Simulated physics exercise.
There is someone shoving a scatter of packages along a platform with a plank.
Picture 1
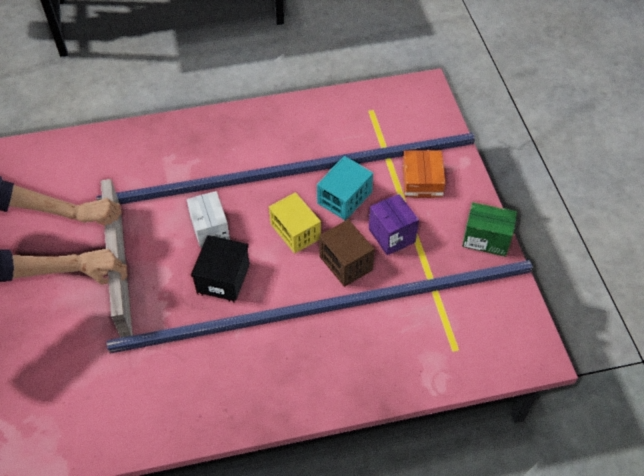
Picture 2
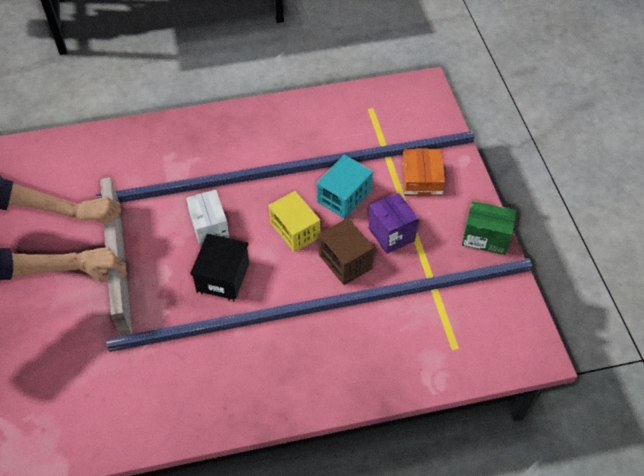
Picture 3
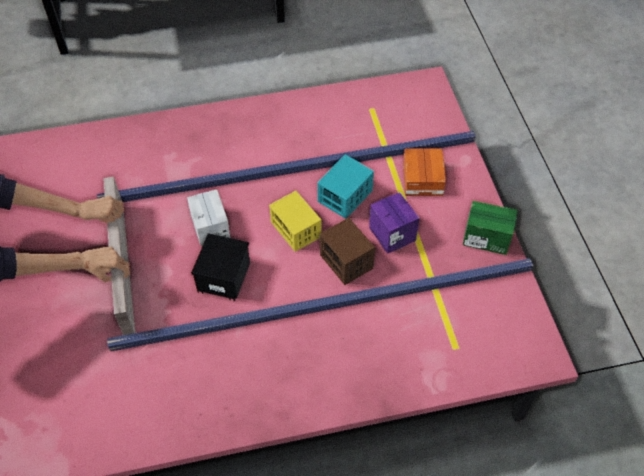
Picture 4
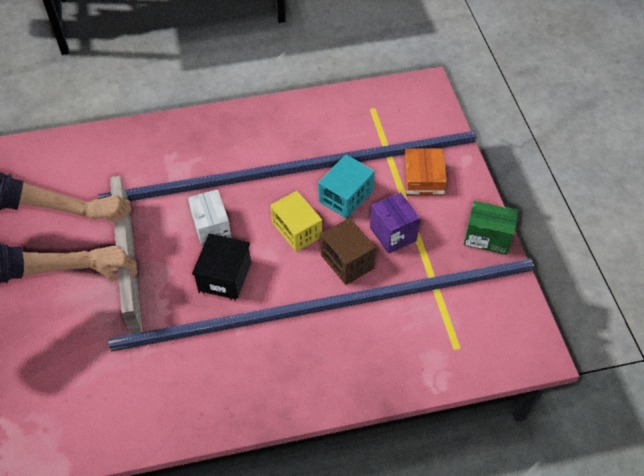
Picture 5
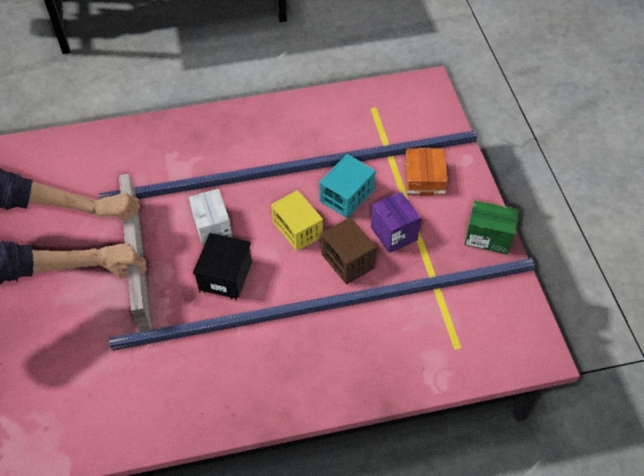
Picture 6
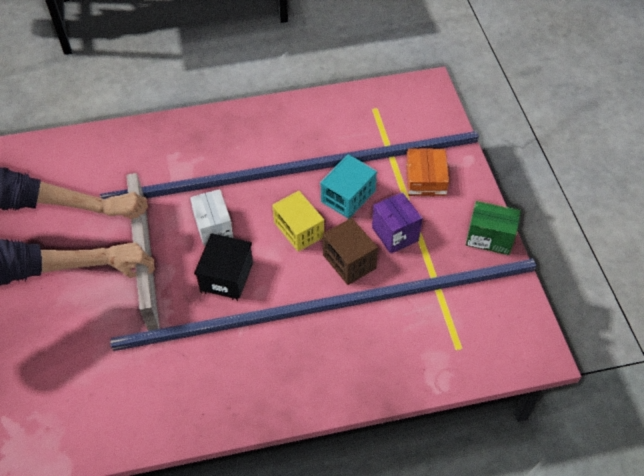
The clip shows two hands gripping a plank on a pink platform and sliding it a short way right between two rails, toward a white parcel and a black box, while the scattered colourful packages stay practically still.
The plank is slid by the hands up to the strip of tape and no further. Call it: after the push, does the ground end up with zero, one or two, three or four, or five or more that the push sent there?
The ground ends up with one or two.
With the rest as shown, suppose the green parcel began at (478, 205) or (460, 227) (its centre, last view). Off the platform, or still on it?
Going in order, the first time it ends up below and the second time it ends up below.
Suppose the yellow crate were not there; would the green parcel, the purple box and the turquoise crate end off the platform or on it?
So the green parcel falls off, the purple box remains, the turquoise crate remains.
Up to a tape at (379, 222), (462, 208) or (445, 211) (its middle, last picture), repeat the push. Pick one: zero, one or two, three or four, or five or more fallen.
First none, then 5 or more, then three to four.
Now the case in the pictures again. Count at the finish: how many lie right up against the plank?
It's touching 2 at the end.
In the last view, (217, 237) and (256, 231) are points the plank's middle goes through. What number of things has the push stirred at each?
First 2 and then 3.
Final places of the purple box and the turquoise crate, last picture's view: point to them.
The first one ends at (506, 200), the second at (443, 157).
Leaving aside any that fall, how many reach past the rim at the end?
My count gives 2.
Soon after, none off yet; green parcel at rest near (493, 228); orange parcel at rest near (427, 172); purple box at rest near (397, 223).
Then, none off yet; green parcel at rest near (493, 228); orange parcel at rest near (427, 172); purple box moved about its own width near (422, 223).
By the end, the number that fall off is one or two; fallen, green parcel.
